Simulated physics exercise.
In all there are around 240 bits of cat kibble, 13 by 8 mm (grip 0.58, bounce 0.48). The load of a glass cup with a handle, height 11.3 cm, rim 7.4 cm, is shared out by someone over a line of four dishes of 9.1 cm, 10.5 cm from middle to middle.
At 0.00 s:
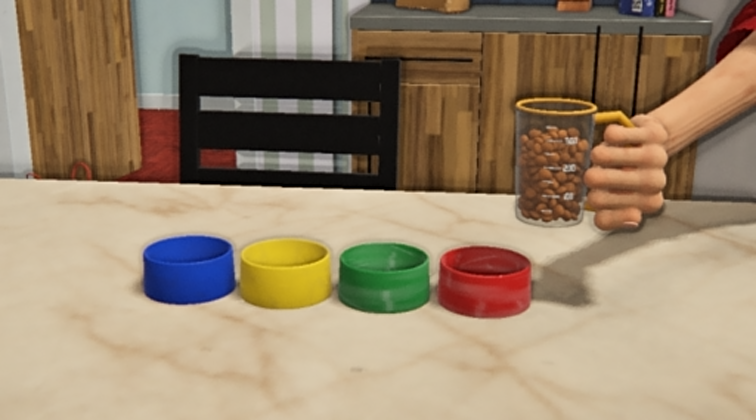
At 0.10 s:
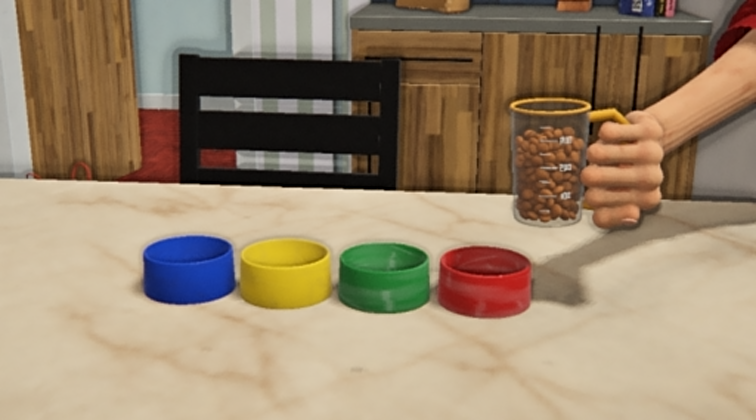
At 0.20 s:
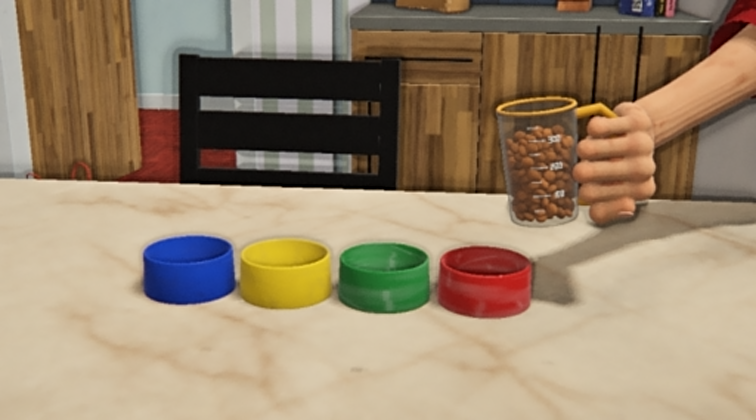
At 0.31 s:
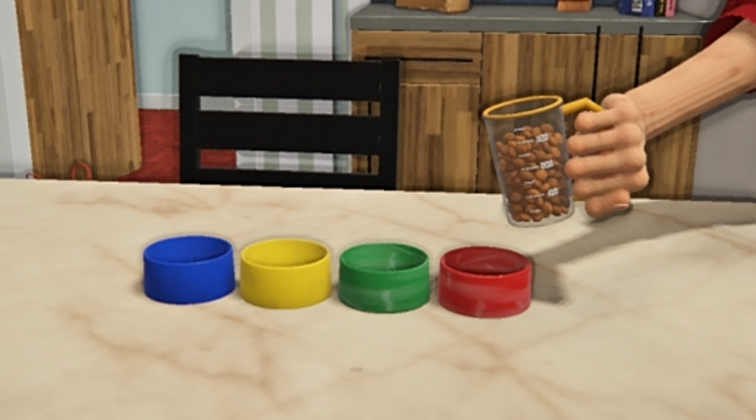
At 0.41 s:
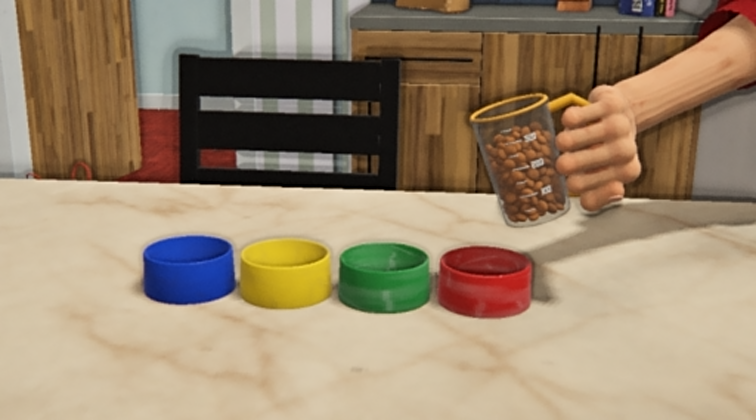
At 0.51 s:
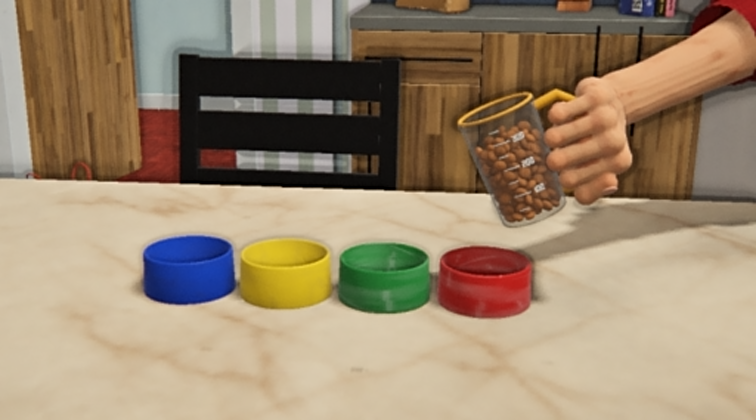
At the start, a hand at the right holds a clear handled cup of small brown pieces upright above a pale tabletop, beside a row of blue, yellow, green and red dishes. The hand then moves the cup slightly left while steadily tilting its rim leftward, the pieces still inside.
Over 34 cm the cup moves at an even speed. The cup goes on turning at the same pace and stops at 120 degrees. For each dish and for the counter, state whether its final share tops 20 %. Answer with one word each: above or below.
Red below, blue below, green below, yellow above, counter below.
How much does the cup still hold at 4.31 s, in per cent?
0 %.
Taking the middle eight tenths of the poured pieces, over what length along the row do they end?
That stretch comes to around 6 cm.
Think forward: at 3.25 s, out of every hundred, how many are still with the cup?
Some 0 per cent.
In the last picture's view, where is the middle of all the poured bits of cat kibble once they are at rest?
Somewhere near (279, 268) in the last picture.
After 2.15 s, tilt 108 degrees; cup holds 90 %, yellow 10 %.
After 3.25 s, tilt 120 degrees; cup holds 0 %, yellow 90 %.
After 4.31 s, tilt 120 degrees; cup holds 0 %, yellow 90 %.
In the end, at 4.6 s, red 0 %, blue 0 %, green 0 %, yellow 90 %, counter 10 %.
